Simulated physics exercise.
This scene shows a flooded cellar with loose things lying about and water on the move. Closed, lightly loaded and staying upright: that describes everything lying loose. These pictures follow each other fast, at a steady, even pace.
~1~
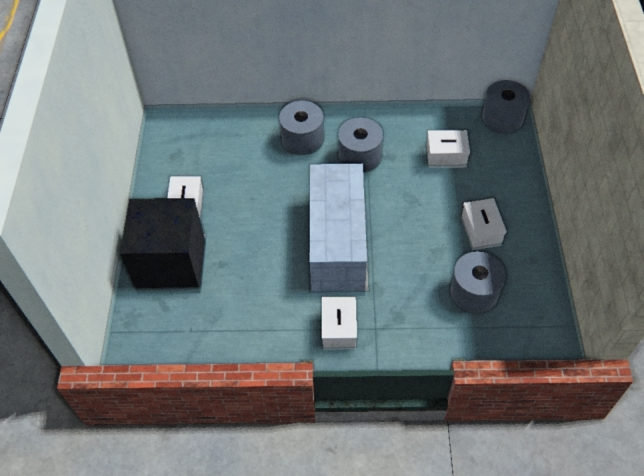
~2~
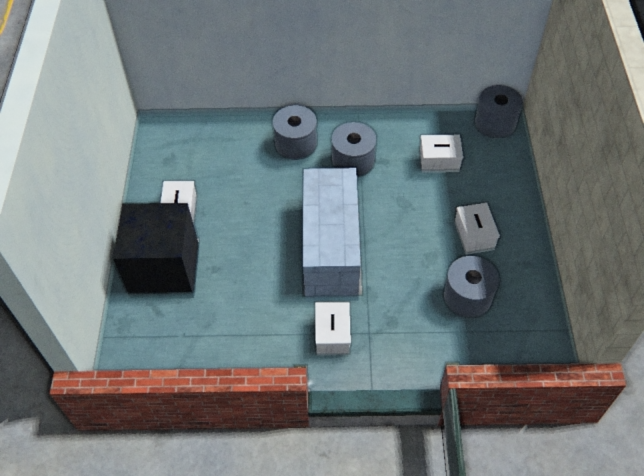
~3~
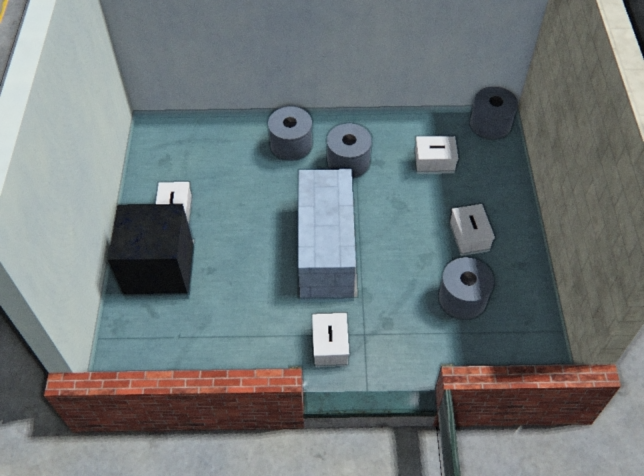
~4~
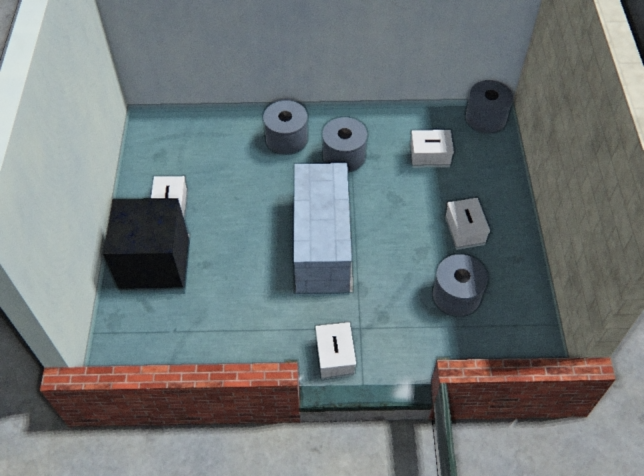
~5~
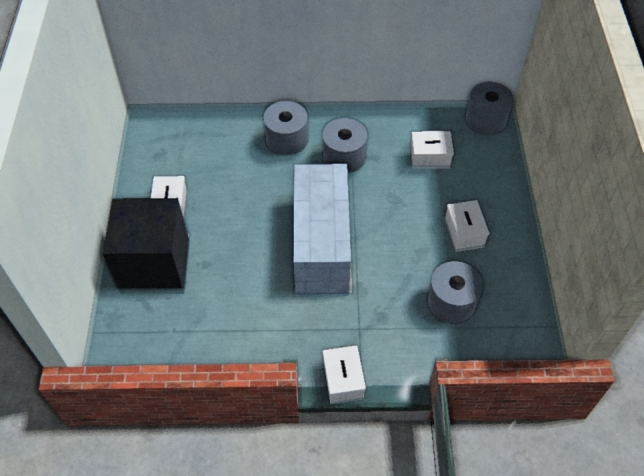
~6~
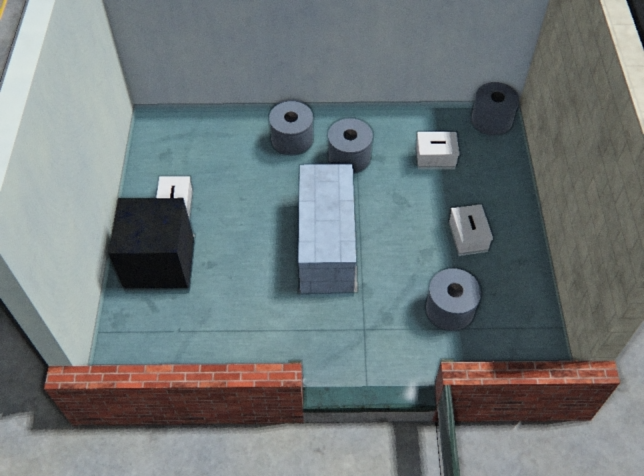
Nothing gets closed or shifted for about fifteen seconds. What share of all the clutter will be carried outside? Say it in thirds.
The result is a middle share, a third to two thirds.
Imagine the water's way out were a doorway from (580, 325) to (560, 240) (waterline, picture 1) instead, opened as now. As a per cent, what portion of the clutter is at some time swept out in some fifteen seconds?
About 50 %.
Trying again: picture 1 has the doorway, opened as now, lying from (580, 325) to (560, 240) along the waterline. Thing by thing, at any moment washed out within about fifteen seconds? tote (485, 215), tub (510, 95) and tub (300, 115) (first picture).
In turn: Through, no, still in.
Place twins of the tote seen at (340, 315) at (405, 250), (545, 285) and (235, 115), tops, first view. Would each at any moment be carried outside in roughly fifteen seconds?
Result list, first to last: Leaves, leaves, does not leave.
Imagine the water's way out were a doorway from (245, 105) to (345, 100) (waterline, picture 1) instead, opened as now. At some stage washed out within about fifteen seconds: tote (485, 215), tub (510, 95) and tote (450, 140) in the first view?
Item one: Remains; item two: Remains; item three: Leaves.
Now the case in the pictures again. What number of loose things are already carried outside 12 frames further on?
The count is 2.
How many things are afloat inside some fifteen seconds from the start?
Tally at that point: 5.
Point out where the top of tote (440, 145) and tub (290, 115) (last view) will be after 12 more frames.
About (452, 181) and (314, 130).
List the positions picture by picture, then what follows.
A tub at (480, 273), afloat; a tote at (485, 217), afloat; 0 of 8 have shifted, in the first picture.
A tub at (473, 277) floats; a tote at (478, 222), afloat; 0 of 8 have shifted, in the second picture.
A tub at (468, 279) floats; a tote at (473, 223), afloat; 1 of 8 have shifted, in the third picture.
A tub at (462, 276) floats, close to its start; a tote at (469, 217) floats; 1 of 8 have shifted, in the fourth picture.
A tub at (457, 283), afloat, close to its start; a tote at (468, 219), afloat; 2 of 8 have shifted, in the fifth picture.
A tub at (455, 290) floats, close to its start; a tote at (472, 223), afloat, close to its start; 2 of 8 have shifted, in the sixth picture.
A moment on, 1 of 8 are out; 7 afloat.
Next, 2 of 8 are out; 6 afloat.
Later, 3 of 8 are out; 5 afloat.
In the end, 3 of 8 are out; 5 afloat.
